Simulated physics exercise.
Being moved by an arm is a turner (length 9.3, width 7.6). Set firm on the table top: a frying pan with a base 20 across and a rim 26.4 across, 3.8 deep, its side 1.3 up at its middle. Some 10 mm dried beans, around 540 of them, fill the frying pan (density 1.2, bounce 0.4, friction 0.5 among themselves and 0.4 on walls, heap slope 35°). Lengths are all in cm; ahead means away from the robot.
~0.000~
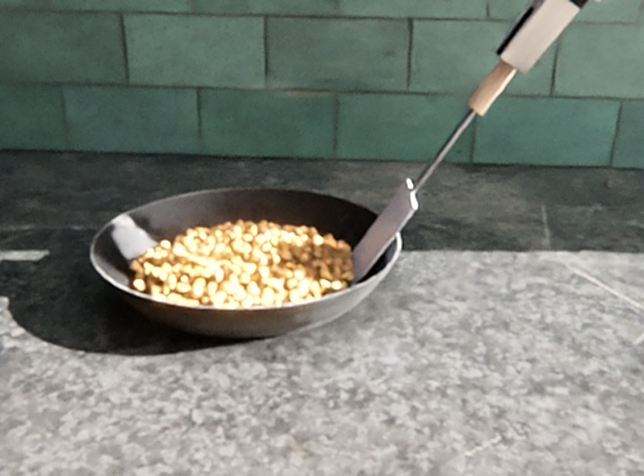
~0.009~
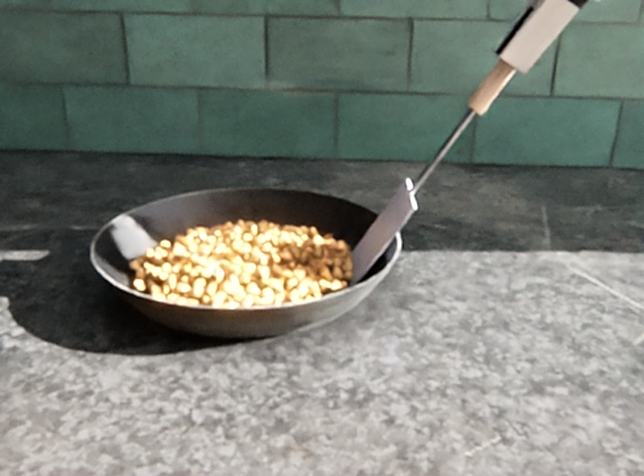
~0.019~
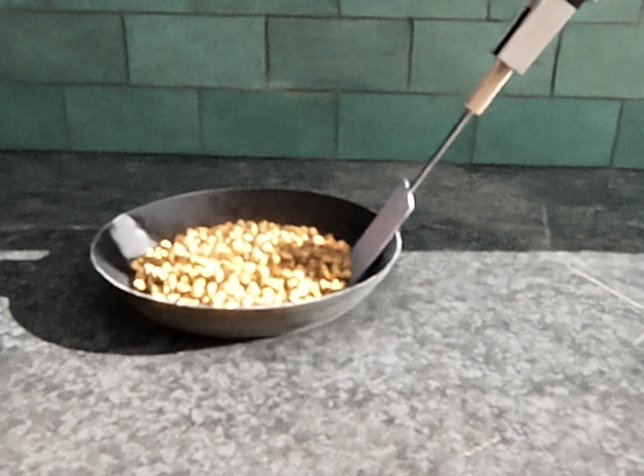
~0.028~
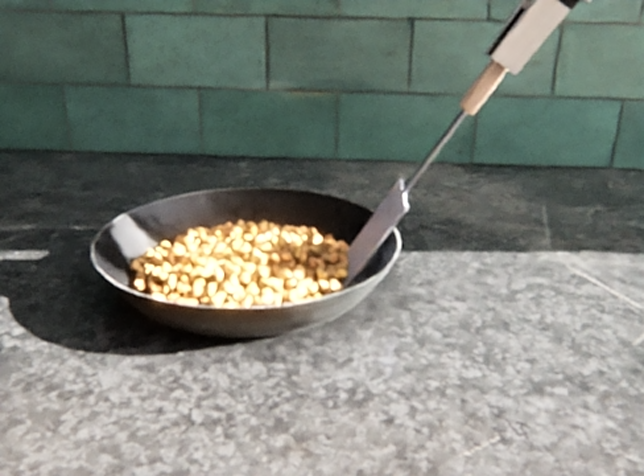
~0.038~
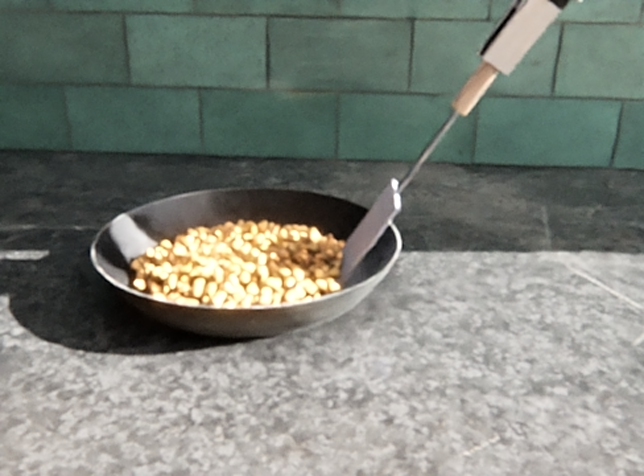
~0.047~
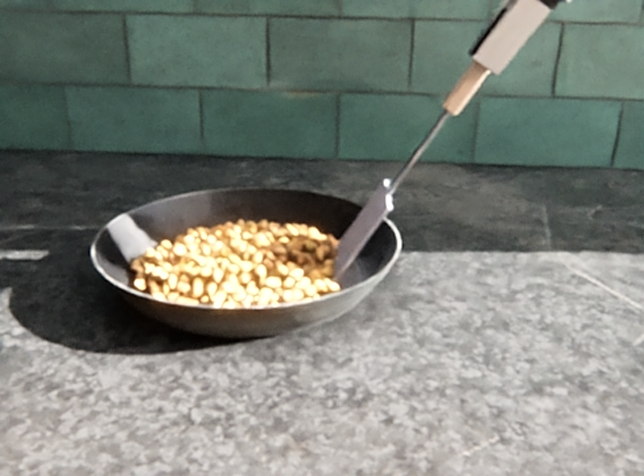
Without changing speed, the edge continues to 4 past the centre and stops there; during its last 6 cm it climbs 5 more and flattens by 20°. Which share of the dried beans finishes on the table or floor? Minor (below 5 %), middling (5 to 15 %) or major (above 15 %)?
Minor.
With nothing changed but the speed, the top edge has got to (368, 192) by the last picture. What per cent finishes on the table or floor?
Share: Roughly 10 %.
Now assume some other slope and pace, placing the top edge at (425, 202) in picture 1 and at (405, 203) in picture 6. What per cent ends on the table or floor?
Around 0 per cent finishes there.
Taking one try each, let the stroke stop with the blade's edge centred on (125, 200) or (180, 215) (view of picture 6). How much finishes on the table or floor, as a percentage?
Close to 15 and close to 0 per cent, respectively.
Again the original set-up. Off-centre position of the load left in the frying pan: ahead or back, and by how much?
Offset: About 3.5 cm, ahead.
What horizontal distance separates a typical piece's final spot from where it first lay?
It works out to roughly 3 cm.
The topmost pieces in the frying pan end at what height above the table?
Peak at rest, approximately 4.0 centimetres.
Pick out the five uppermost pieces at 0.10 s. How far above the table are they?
4 cm or so.
By 0.10 s, sloping 58°, highest piece 4 above the table; 540 in the frying pan.
By 0.15 s, sloping 49°, highest piece 5 above the table; 540 in the frying pan.
By 0.38 s, sloping 38°, highest piece 4 above the table; 537 in the frying pan, 2 on the table or floor, 1 on the blade or in flight.
By 1.43 s, sloping 38°, highest piece 4 above the table; 537 in the frying pan, 3 on the table or floor.
Final count, 537 in the frying pan, 3 on the table or floor. That is 1 % on the table or floor.
